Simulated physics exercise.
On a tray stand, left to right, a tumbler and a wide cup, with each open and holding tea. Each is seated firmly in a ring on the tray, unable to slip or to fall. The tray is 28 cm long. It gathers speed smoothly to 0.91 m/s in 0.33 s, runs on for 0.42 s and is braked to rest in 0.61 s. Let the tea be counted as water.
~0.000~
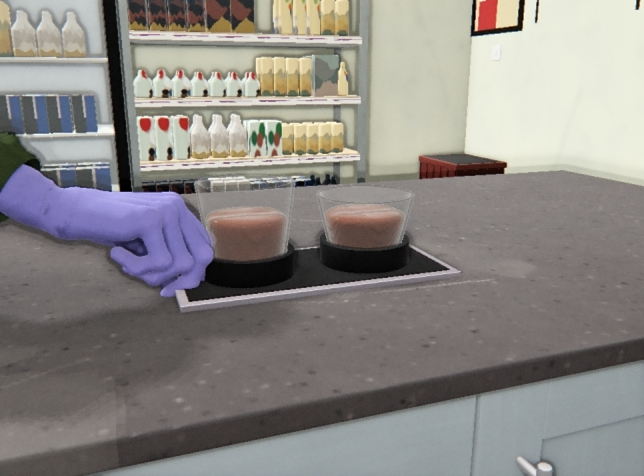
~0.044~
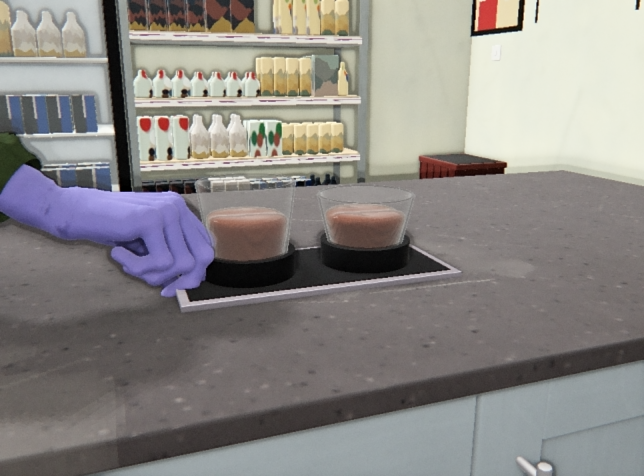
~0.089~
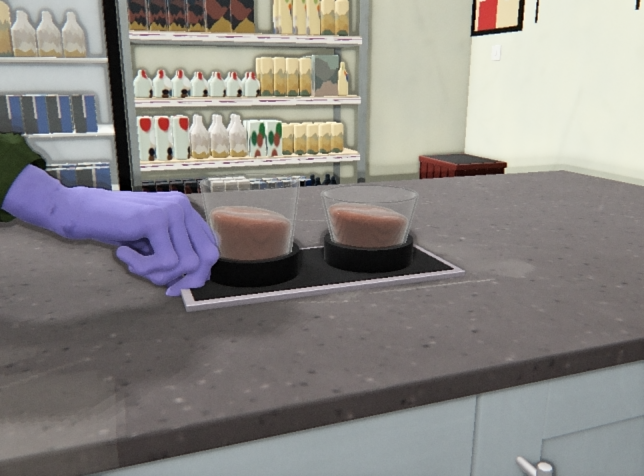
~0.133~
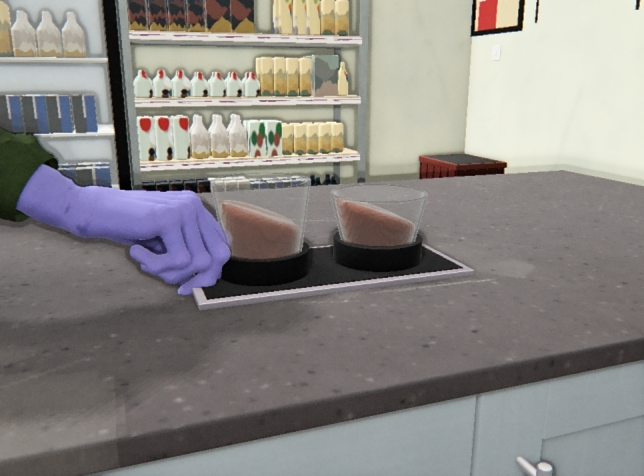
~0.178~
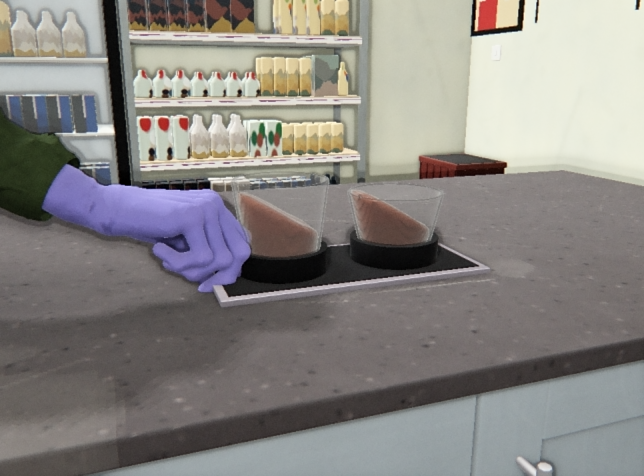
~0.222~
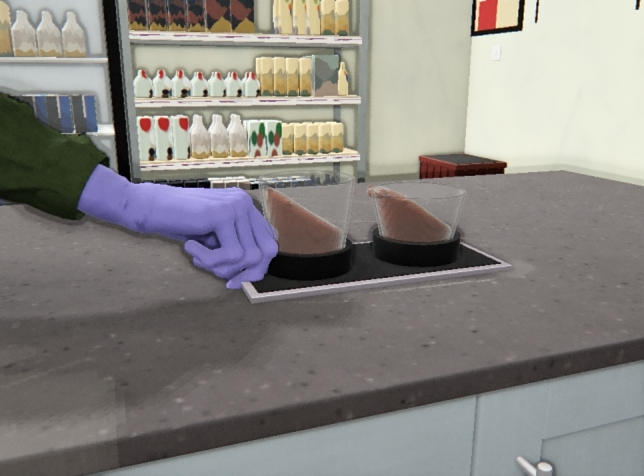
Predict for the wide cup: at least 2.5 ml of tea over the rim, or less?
At least 2.5 ml.
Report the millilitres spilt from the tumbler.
I'd put it at close to 0 ml.
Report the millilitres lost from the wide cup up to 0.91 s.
Roughly 4 ml.
By 0.57 s the tray moves at 0.91 m/s; losses from the left are 0, 5 ml.
By 0.91 s the tray moves at 0.76 m/s; losses from the left are 0, 5 ml.
By 1.26 s the tray moves at 0.06 m/s; losses from the left are 0, 5 ml.
By 1.61 s the tray moves at 0.00 m/s; losses from the left are 0, 5 ml.
At rest losses from the left are 0, 5 ml.
